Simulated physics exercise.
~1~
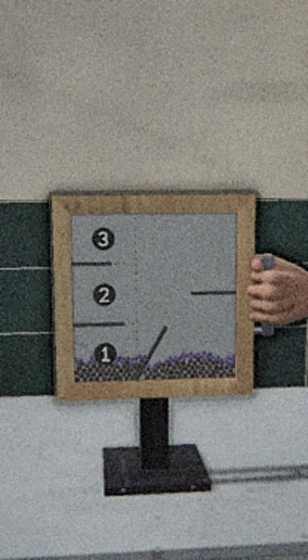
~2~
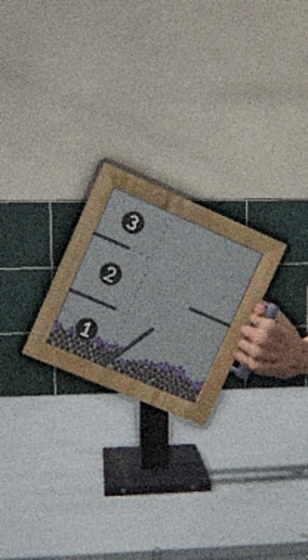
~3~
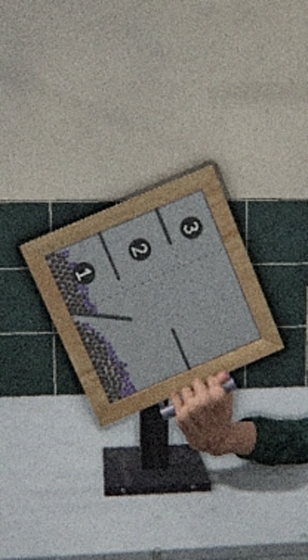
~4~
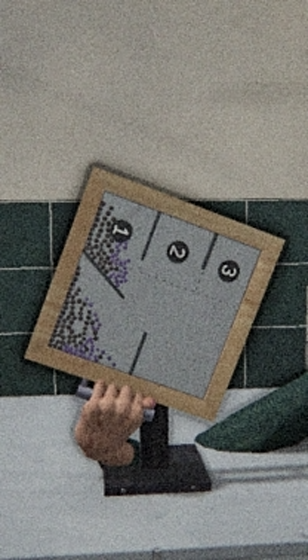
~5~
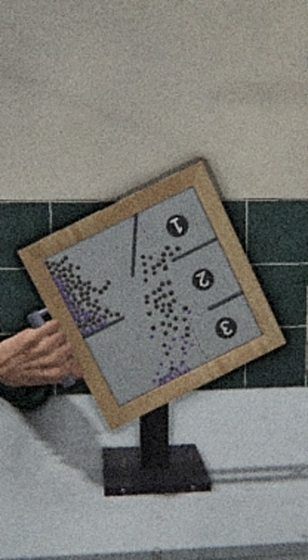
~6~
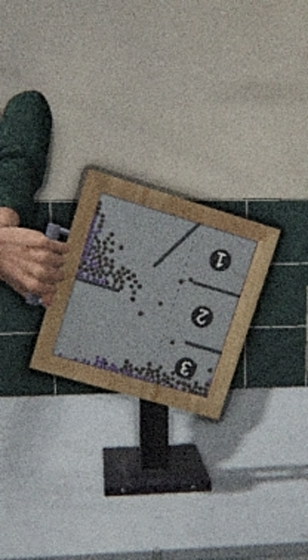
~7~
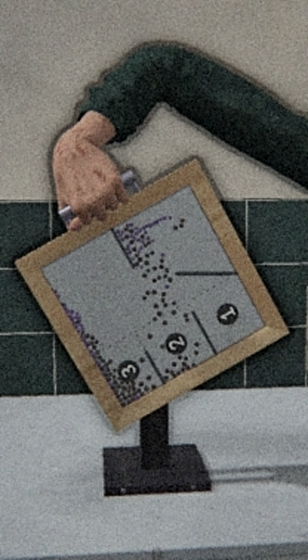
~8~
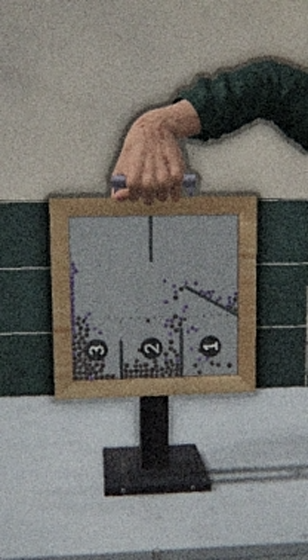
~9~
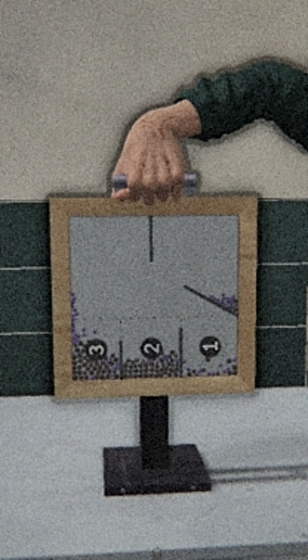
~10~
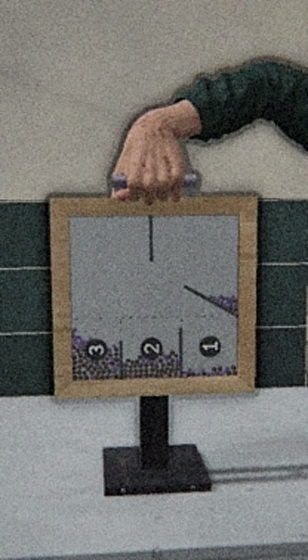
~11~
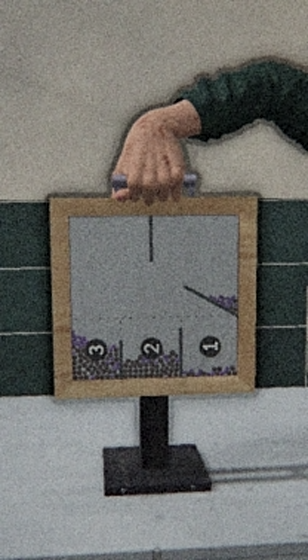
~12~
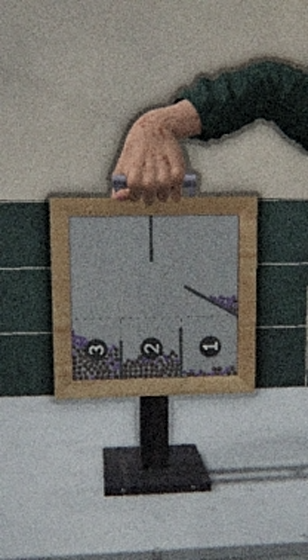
In the video, a hand turns a wooden-framed case of small dark and purple beads clockwise on its stand, sending them tumbling past thin dividers until its handle is on top; they settle along the bottom, mostly in the left and middle pockets, with some purple ones on a slanted ledge at right.
